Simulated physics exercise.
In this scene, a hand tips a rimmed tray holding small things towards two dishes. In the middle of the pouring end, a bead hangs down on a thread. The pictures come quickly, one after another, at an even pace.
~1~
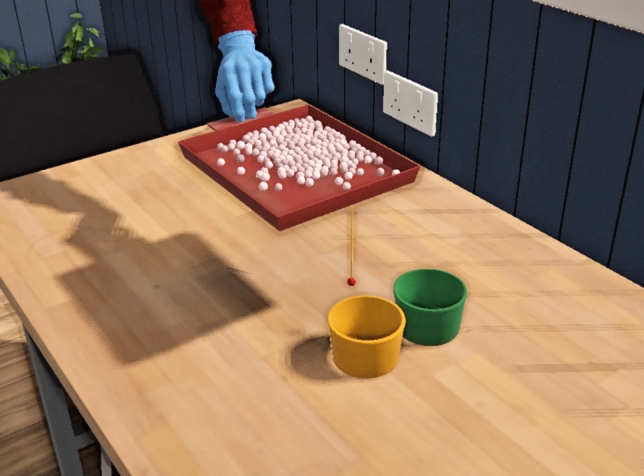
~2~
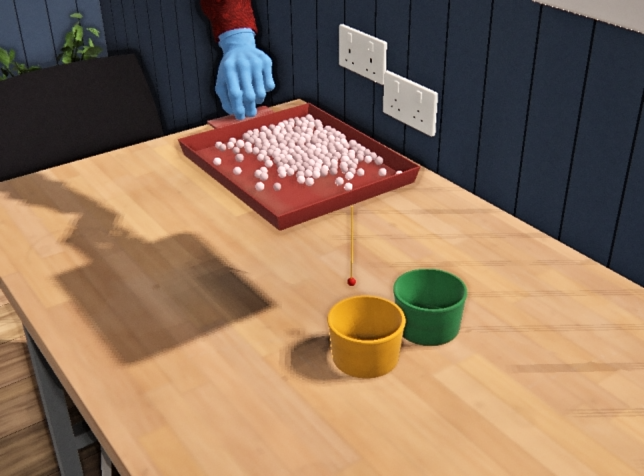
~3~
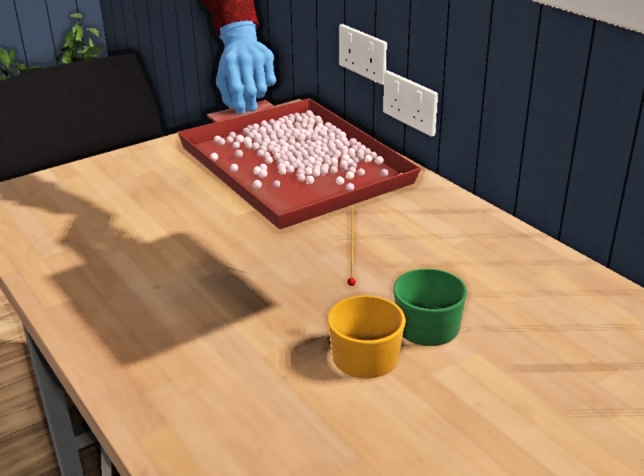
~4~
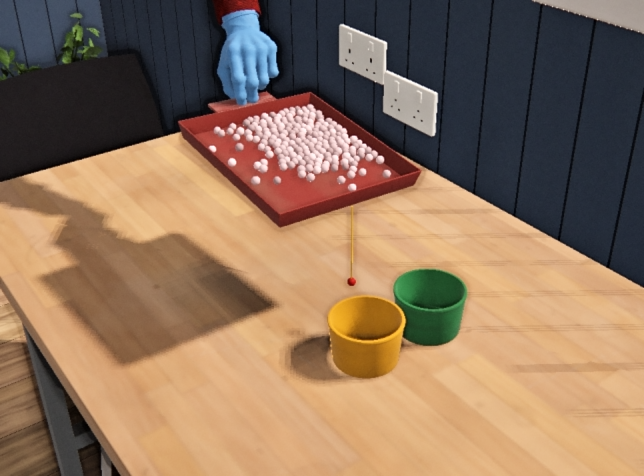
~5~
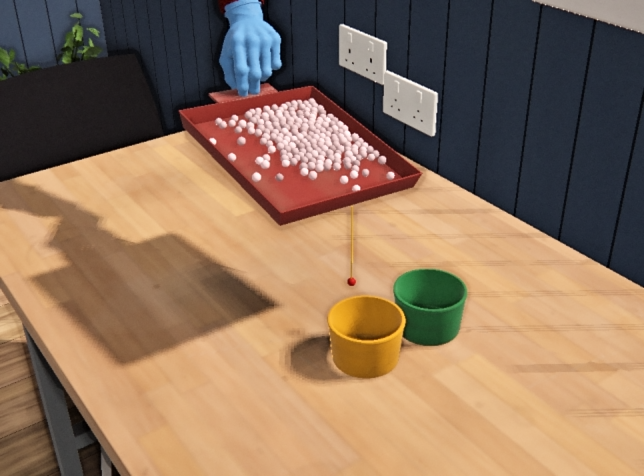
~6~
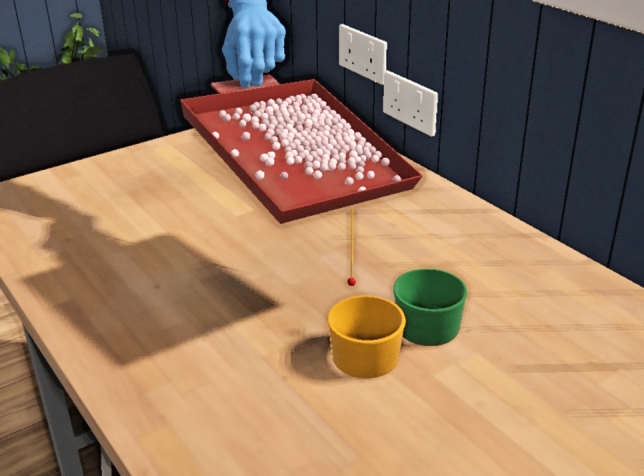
The video shows a blue-gloved hand gradually raising the back of a red tray of small pale balls above a wooden table, tilting it slightly toward its right corner as the balls shift, while yellow and green dishes stay still.
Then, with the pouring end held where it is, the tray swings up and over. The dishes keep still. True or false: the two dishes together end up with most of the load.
True.
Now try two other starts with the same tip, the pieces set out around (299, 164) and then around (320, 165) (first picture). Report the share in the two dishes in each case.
Roughly 60 and 70 percent, in that order.
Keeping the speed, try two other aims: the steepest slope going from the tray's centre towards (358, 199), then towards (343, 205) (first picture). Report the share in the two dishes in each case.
In order, 90 in a hundred and 60 in a hundred.
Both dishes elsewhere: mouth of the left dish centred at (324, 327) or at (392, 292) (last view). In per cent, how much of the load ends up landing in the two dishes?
Some 20 percent in the first case, 70 percent in the second.
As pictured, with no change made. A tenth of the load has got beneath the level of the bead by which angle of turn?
It's turned some 70 degrees by then.
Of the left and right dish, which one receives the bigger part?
Well, that is right of the pair.
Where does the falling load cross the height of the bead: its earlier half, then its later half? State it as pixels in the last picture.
It goes through near (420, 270) first, then near (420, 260).
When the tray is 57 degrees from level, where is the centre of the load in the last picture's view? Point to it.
Somewhere about (379, 168).
Soon, tray tipped steeply; nearly all on the tray; a stray few in the right dish; a stray few outside both; a stray few in the air.
A while on, tray tipped right over; a small part on the tray; a stray few in the left dish; about two thirds in the right dish; about a quarter outside both; a small part in the air.
Towards the end, tray tipped past a quarter turn; a stray few in the left dish; about two thirds in the right dish; about a third outside both.
Finally, tray tipped past a quarter turn; a stray few in the left dish; about two thirds in the right dish; about a third outside both.
